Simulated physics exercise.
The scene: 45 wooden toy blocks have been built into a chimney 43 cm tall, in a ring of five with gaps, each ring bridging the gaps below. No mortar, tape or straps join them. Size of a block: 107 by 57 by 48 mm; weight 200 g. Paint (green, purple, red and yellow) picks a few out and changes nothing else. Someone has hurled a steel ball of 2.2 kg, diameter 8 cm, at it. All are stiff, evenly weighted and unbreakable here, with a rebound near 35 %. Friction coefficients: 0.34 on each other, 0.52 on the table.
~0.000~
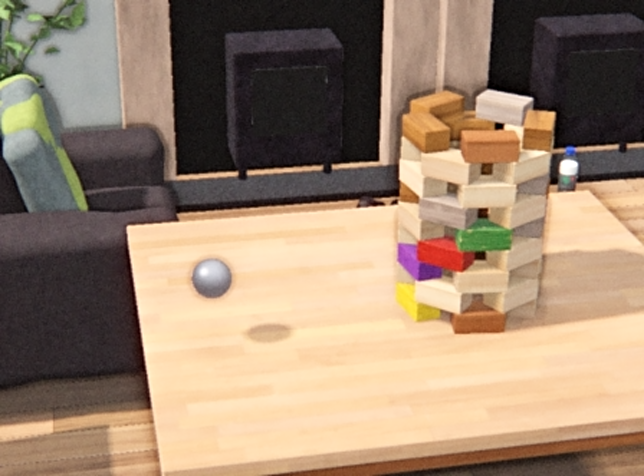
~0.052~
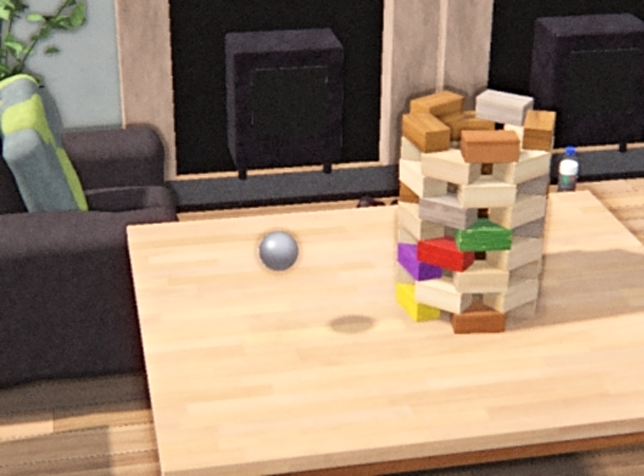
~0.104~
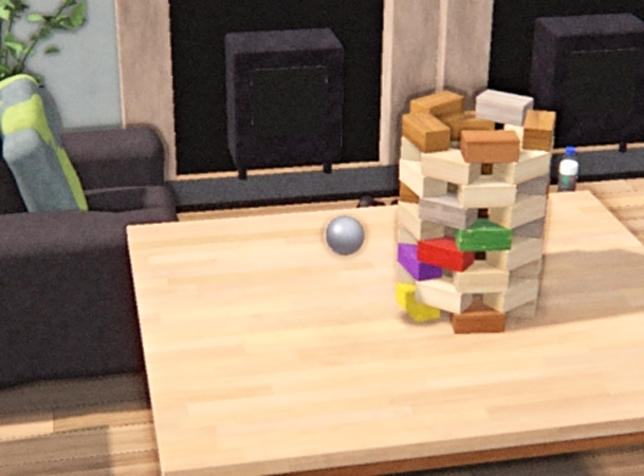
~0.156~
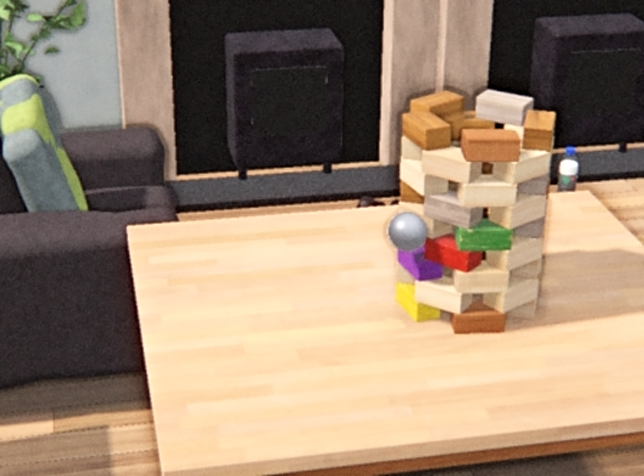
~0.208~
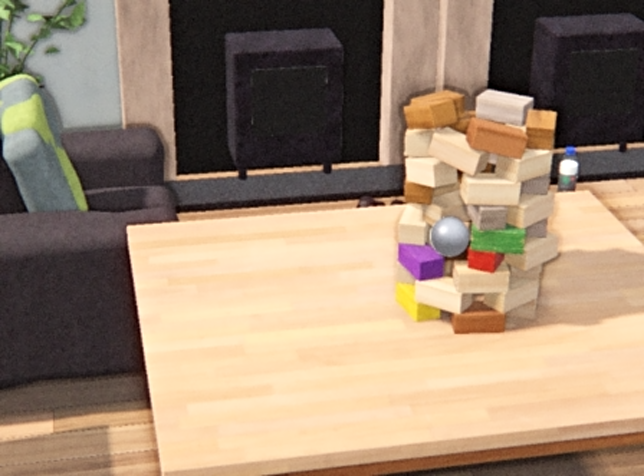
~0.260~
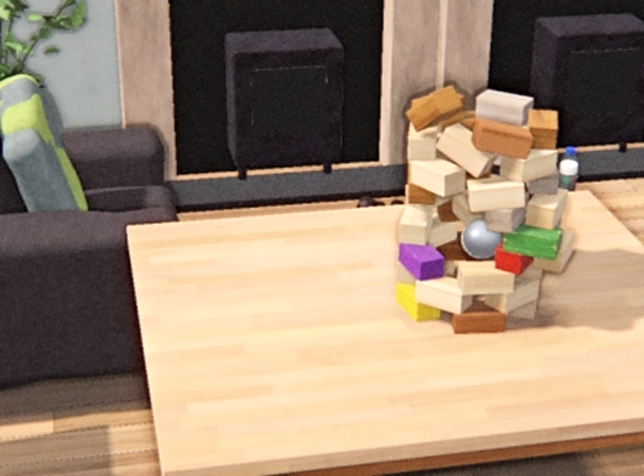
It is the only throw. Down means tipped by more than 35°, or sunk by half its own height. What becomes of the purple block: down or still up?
It stays up.
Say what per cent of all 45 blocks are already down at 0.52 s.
By then 35 per cent.
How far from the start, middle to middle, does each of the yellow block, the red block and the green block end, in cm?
Moved: Yellow 0, red 50, green 54.
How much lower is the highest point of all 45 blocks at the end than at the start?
Some 5 cm lower.
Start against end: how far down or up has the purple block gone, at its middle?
It ends some 0 cm lower.
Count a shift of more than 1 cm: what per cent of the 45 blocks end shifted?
It is 70 per cent.
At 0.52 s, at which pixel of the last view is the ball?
Near (538, 241).
By 0.36 s, ball still moving; 7 of the 45 blocks down; purple block unmoved; green block tilted 6°.
By 0.52 s, ball still moving; 15 of the 45 blocks down; purple block unmoved; red block on its side.
By 0.74 s, ball still moving; 22 of the 45 blocks down; purple block moved 4 mm; red block on its side.
By 1.14 s, ball still moving; 23 of the 45 blocks down; purple block moved 5 mm; green block on its side.
When it is over (1.9 s), ball rolling away; 23 of the 45 blocks down; purple block moved 5 mm; green block on its side; red block on its side. In pixels of the last frame, middles, purple block near (417, 260).
